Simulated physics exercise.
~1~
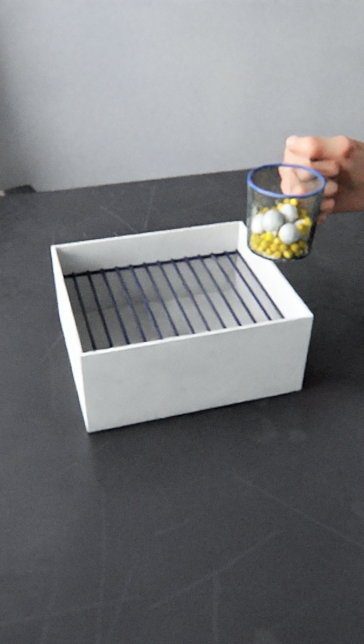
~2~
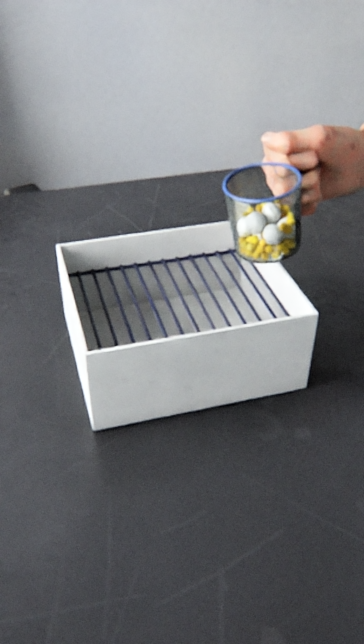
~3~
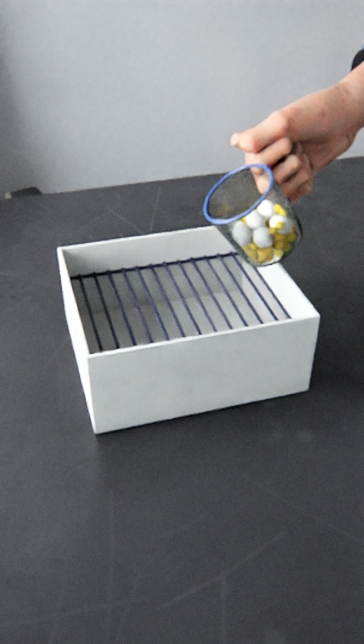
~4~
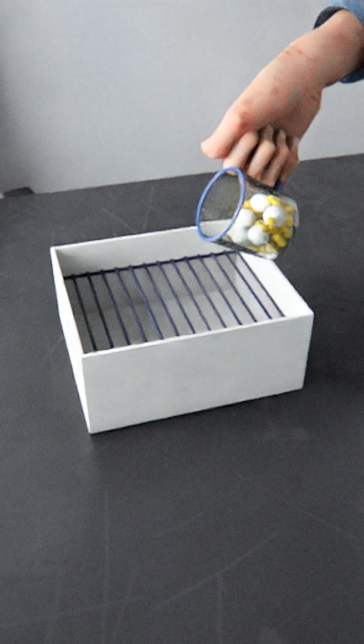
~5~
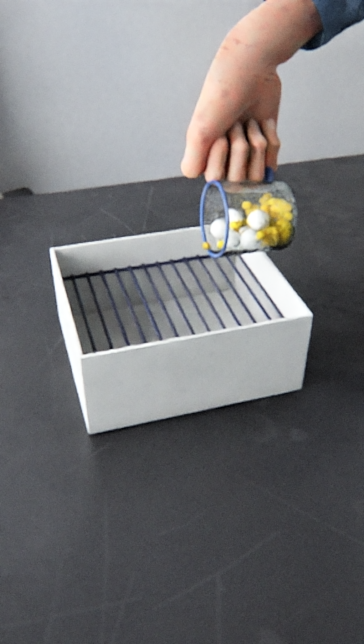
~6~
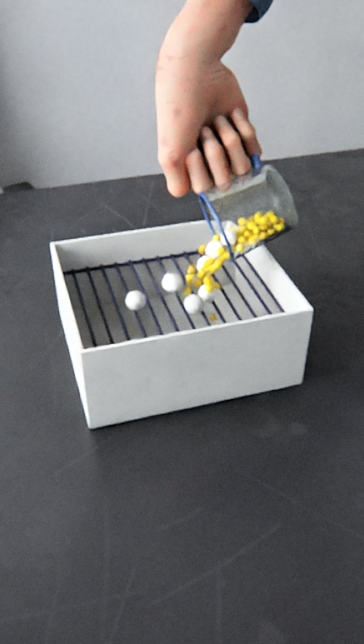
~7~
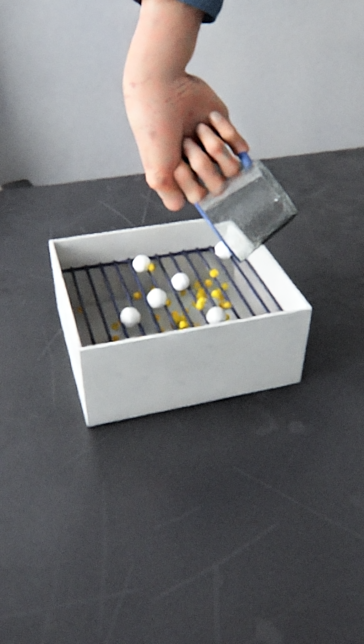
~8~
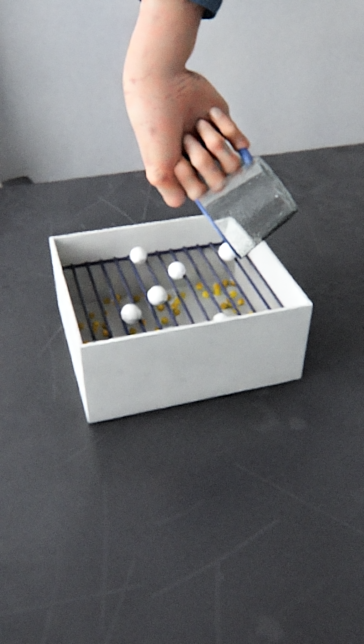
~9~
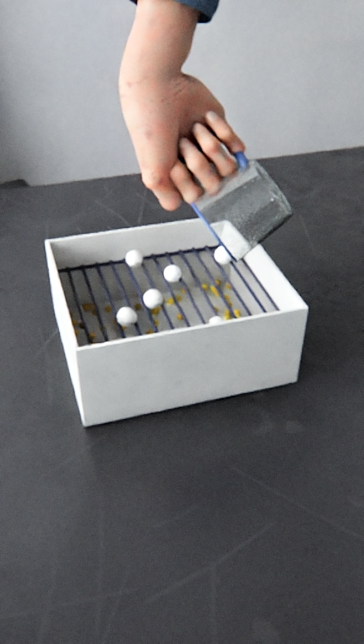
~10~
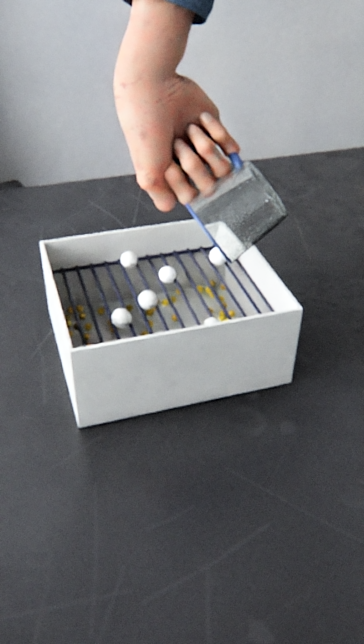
Yellow and white pieces tipped by hand from a clear cup onto a box's wire rack, yellow falling through, white staying on top.
